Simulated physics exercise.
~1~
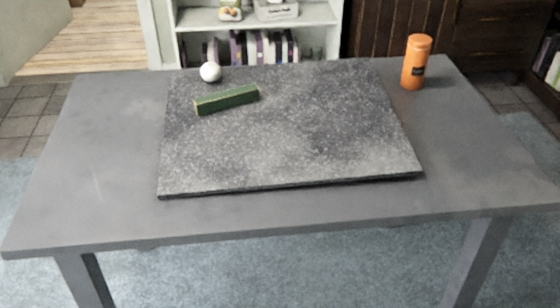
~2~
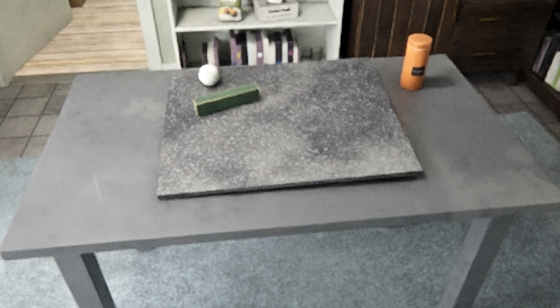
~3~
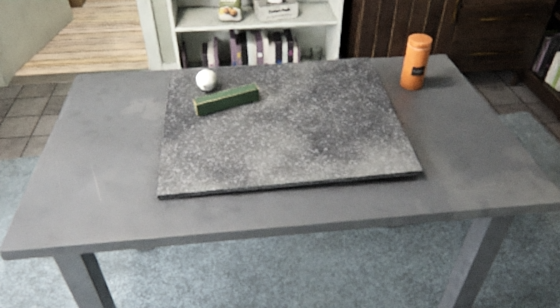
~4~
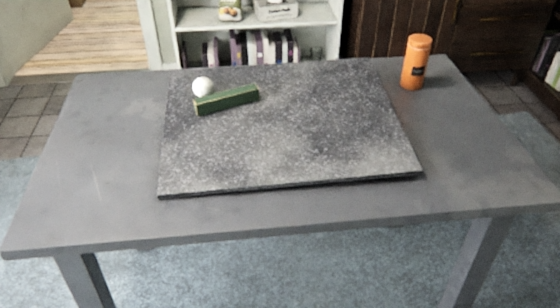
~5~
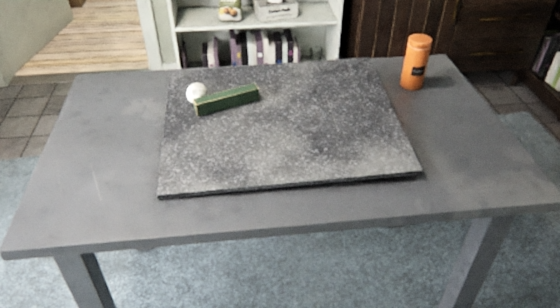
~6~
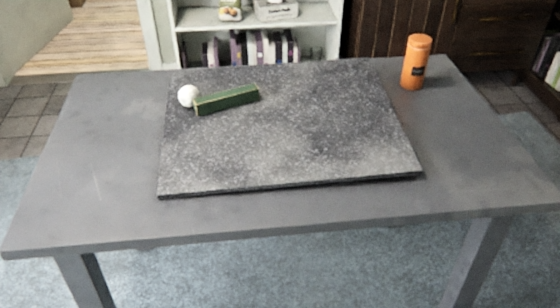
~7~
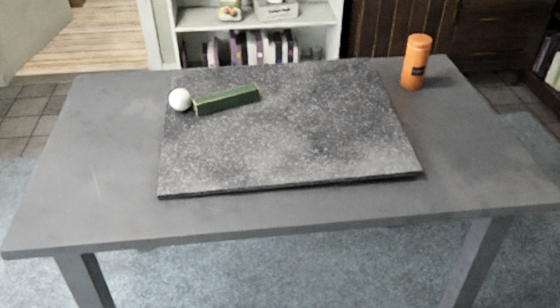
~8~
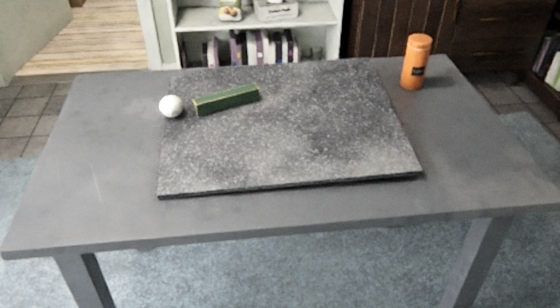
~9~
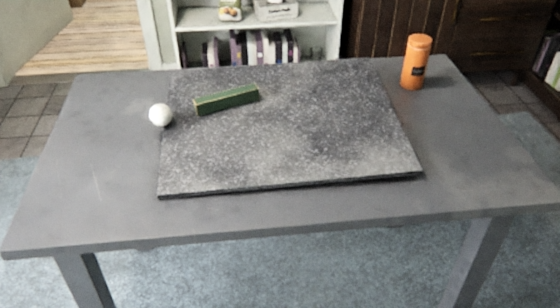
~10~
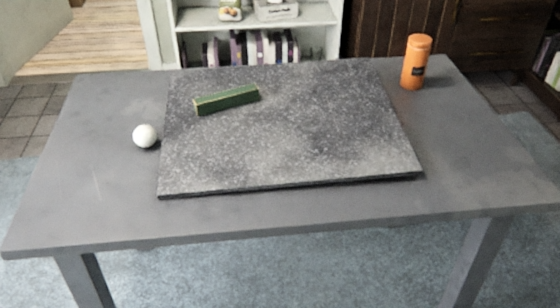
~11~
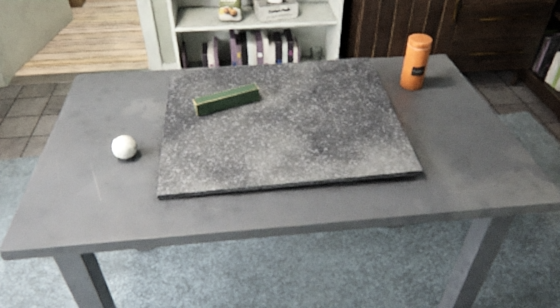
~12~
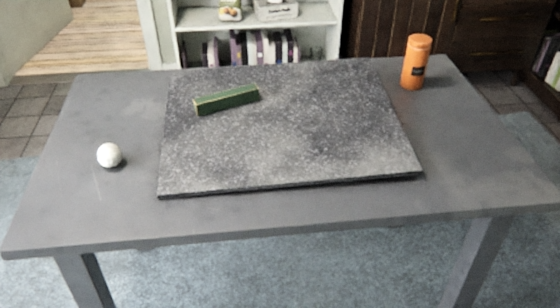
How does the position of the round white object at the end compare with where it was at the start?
At the start it was near the far edge of the speckled board, just behind the green block. By the end it was off the board, nearer to the viewer on the left part of the grey tabletop.
A small round white object crept down a speckled dark board toward a green block, slipped around the block's left end and rolled off the board's left edge, ending up on the grey tabletop while an orange jar stayed put.
